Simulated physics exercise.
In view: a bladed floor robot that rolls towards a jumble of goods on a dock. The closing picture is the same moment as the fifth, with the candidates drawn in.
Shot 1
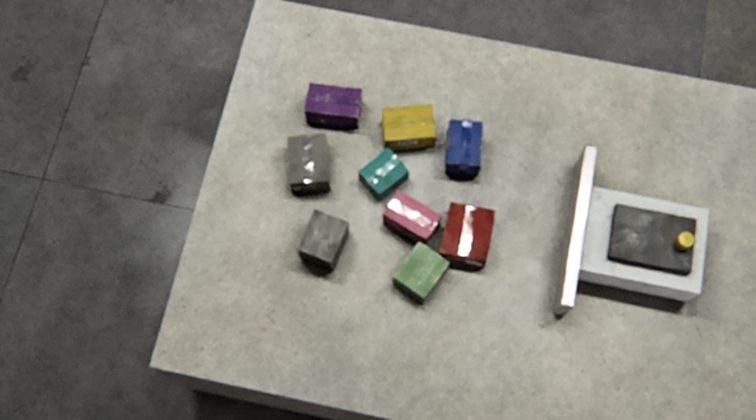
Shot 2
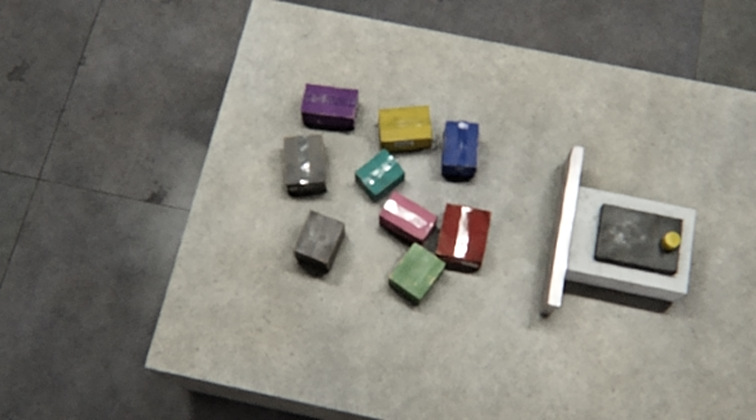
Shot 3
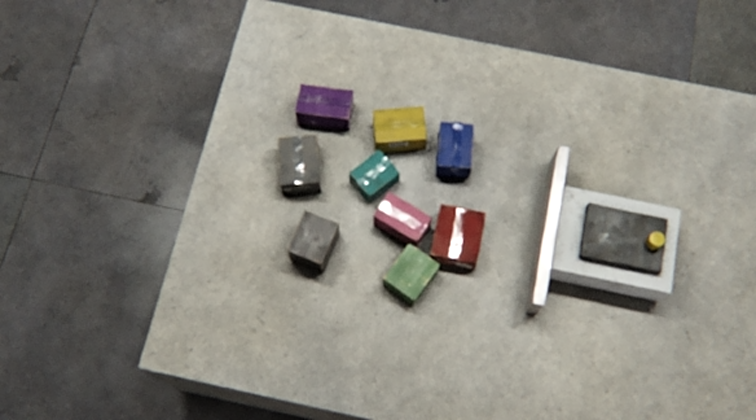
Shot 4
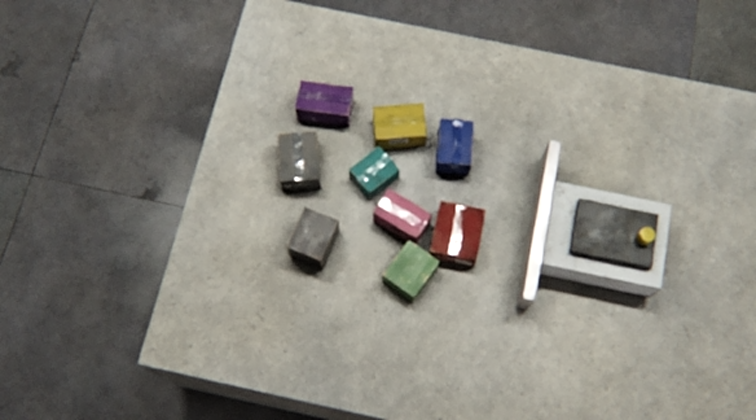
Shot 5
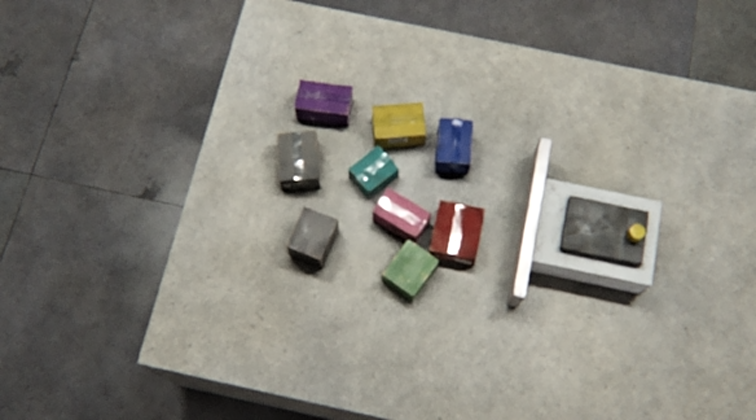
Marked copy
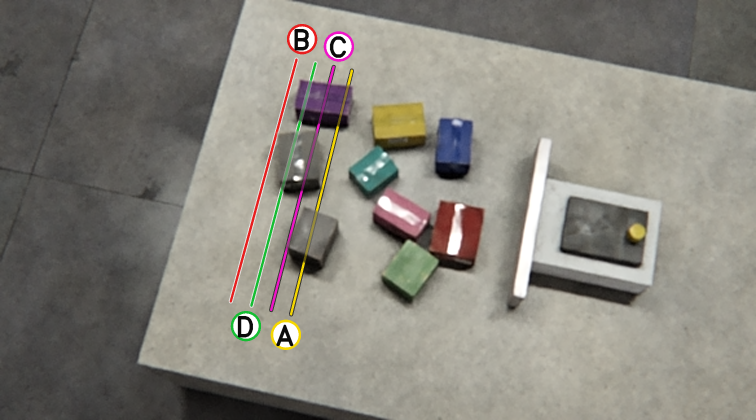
A pale concrete slab with a speckled top fills most of the view, seen from high above at a slight tilt, with dark grey floor tiles around it. Purple, yellow, blue, turquoise, pink, red, green and grey boxes lie loosely scattered left of a white machine with a dark top, yellow knob and broad upright front blade. The machine creeps left towards the unmoving boxes, while the camera shifts slightly.
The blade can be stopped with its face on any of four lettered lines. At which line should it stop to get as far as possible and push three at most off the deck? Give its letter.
B.
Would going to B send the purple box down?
Yes.
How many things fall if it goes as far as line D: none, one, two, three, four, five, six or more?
In all, one.
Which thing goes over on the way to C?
The purple box.
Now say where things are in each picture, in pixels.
In the first frame, turquoise parcel (384, 175); green crate (421, 272); blue box (464, 148).
In the second frame, robot (633, 237); grey box (305, 164).
In the third frame, robot (618, 237); red parcel (458, 237).
In the fourth frame, robot (608, 232); yellow parcel (400, 127).
In the fifth frame, robot (598, 229); turquoise parcel (374, 173); green crate (410, 270); blue box (454, 146).
On the marked copy, A at (323, 187); B at (265, 175); C at (304, 183); D at (285, 179).
Following B. Soon after the start, robot (500, 209); yellow parcel (385, 121); blue box (424, 141).
Later, robot (402, 188); purple box (247, 84); grey box (254, 152).
In the end, robot (328, 173); purple box over the edge; grey box over the edge; three fallen.
As for the rest, A is within the limit but short; C is within the limit but short; D is within the limit but short.
